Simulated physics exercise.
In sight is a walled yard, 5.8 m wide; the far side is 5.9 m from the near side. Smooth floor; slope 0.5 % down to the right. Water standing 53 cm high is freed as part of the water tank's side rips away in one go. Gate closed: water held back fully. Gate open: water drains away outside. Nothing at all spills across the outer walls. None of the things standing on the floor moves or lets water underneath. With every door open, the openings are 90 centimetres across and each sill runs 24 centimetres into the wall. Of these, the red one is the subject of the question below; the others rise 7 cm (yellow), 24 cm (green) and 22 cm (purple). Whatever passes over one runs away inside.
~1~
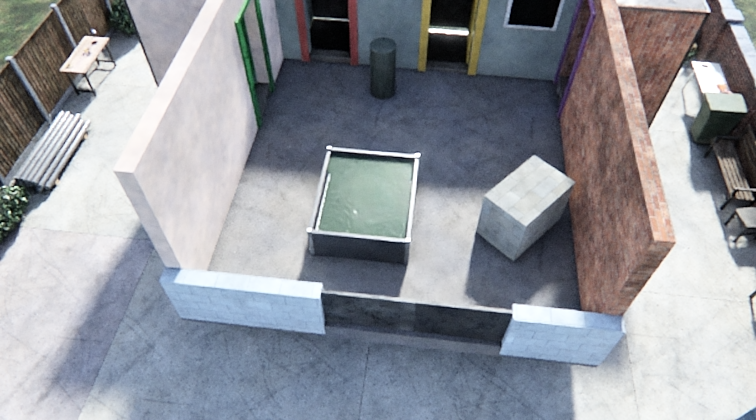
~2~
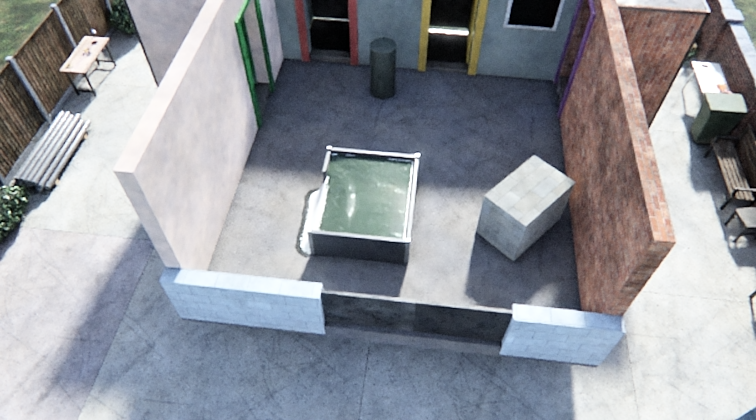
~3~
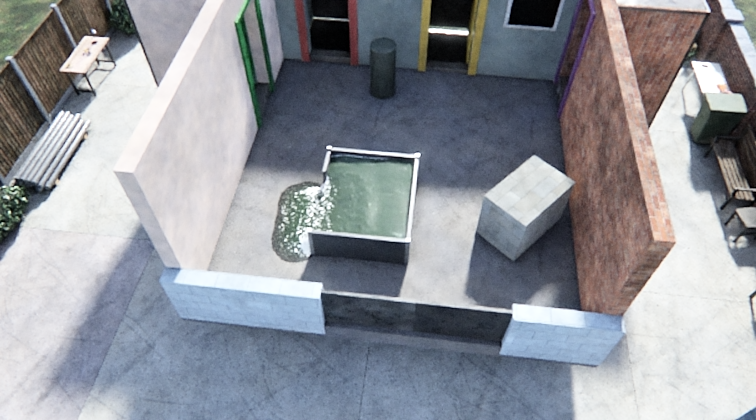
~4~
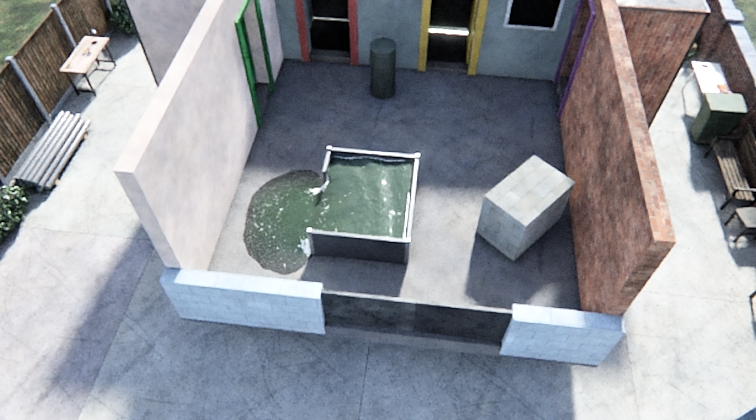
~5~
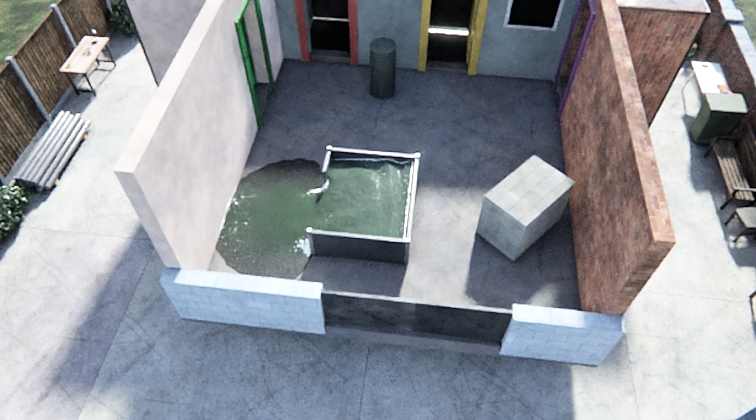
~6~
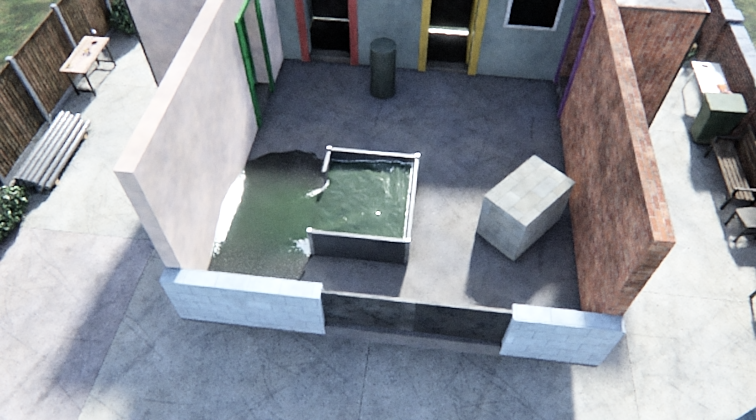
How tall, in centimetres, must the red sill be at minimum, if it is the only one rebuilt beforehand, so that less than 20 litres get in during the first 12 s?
It needs to be at least 7.5 cm tall.
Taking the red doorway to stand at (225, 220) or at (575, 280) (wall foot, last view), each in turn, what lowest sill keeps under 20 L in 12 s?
About 27 cm for the first and 8.5 cm for the second.
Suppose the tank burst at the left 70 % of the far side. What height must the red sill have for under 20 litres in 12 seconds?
A minimum of about 17 cm.
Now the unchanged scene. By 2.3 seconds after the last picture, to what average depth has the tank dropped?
The mean depth is about 16 cm.
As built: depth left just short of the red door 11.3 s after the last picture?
Roughly 4.0 cm deep.
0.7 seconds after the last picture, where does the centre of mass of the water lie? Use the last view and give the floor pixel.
My guess is close to (312, 217).
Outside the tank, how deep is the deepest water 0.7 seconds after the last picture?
About 44 cm at most.
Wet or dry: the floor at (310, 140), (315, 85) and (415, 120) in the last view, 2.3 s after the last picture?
Status: Submerged / submerged / clear.
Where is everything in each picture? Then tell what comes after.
The water tank at (366, 195) is whole and still, 53 cm deep; the red door at (327, 21) is dry, in the first picture.
The gap is at (321, 215), the front 0.3 m out at (306, 215); the back of the water tank holds 53 cm, in the second picture.
The front is at (279, 224), 0.7 m from the gap at (321, 217); 0.9 m2 of floor is wet, 53 cm left at the back, in the third picture.
Water pours out at (321, 217) and has run 1.2 m, to (250, 224); about 7 cm deep outside, 50 cm at the back, in the fourth picture.
The front is at (239, 184), 1.6 m from the gap at (321, 218); 3.0 m2 of floor is wet, 45 cm left at the back, in the fifth picture.
The front is at (245, 166), 1.7 m from the gap at (321, 217); 3.4 m2 of floor is wet, 46 cm left at the back; the red door at (327, 21), 4.3 m from the gap, is still 3.0 m from the nearest water, in the sixth picture.
Then, 0.7 s after the last picture water covers 15 % of the floor, deepest (44 cm) near (198, 297); it has not reached the red door.
Then, 2.3 s after the last picture water covers 40 % of the floor, deepest (20 cm) near (198, 297); 12 cm at the red door, 0 litres in over its 13 cm sill.
Then, 11.3 s after the last picture water covers 95 % of the floor, deepest (8 cm) near (578, 287); 4 cm at the red door, 0 litres in over its 13 cm sill.
At the red door as built, the water peaked near 12 cm, 2.5 s after the last picture.
With a sill of 6 cm, 37 litres would have come in within the 12 s; with 9.5 cm, 5 litres. So under 20 litres takes about 7.5 cm.
